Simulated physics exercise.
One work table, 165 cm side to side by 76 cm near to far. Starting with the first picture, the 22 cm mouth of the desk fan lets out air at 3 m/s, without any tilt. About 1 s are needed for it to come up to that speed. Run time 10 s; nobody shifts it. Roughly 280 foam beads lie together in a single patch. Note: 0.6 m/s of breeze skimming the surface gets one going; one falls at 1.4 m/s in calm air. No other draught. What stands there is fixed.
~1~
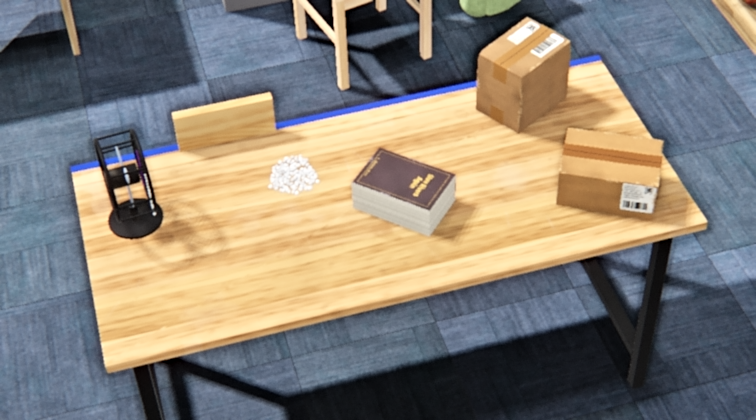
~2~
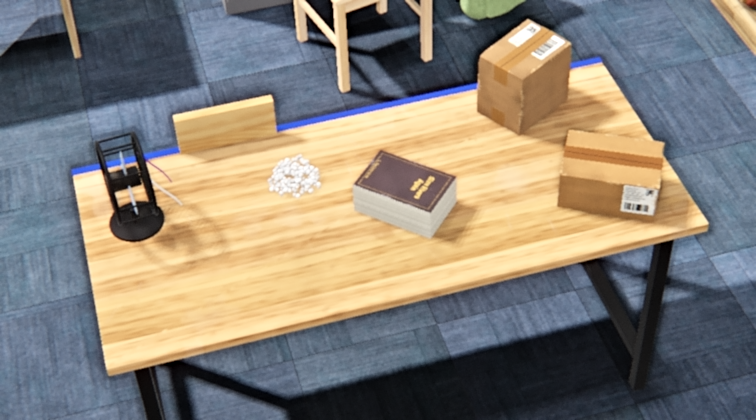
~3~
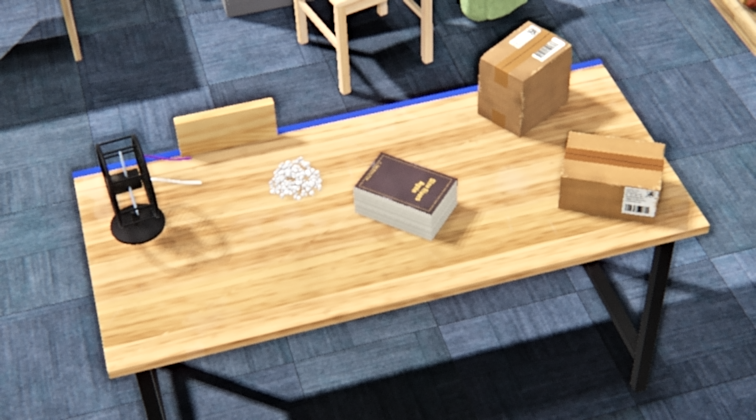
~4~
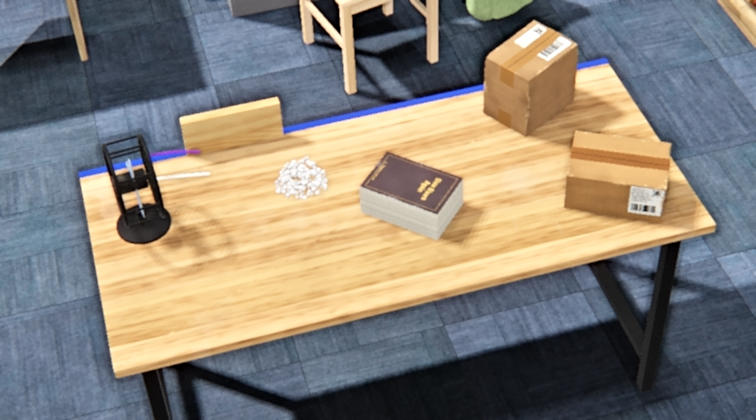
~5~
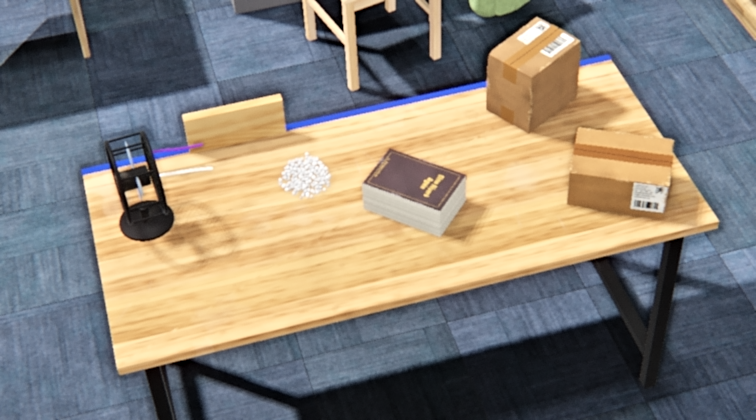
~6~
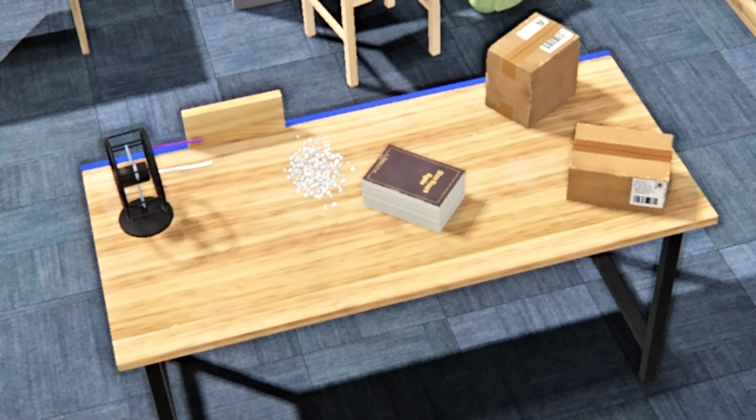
A little pile of white foam beads sat still on a wooden table beside a book and two boxes, while ribbons fluttered at a small black fan, then the beads began spreading out.
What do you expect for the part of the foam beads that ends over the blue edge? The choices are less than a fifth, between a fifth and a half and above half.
Over fifty percent.
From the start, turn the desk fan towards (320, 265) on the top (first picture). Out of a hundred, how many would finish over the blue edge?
Aimed like that, I'd expect around 0 in a hundred.
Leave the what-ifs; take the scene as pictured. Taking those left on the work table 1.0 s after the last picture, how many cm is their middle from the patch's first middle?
Centre offset: Approx. 65 cm.
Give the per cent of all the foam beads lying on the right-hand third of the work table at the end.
About 4 percent.
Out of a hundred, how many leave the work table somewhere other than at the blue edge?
That lands at some 15 %.
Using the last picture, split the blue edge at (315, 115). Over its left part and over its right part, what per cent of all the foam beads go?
0 % left, 70 % right.
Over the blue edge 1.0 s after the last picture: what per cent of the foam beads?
About 70 %.
Then, 1.0 s after the last picture, 68 % are over the blue edge; the middle of those still in play is near (529, 182); 58 % have settled or left.
Then, 2.2 s after the last picture, 72 % are over the blue edge; the middle of those still in play is near (560, 185); 86 % have settled or left.
Then, 4.6 s after the last picture, 72 % are over the blue edge; the middle of those still in play is near (445, 264); 89 % have settled or left.
Then, 9.1 s after the last picture, at the end, 72 % are over the blue edge.
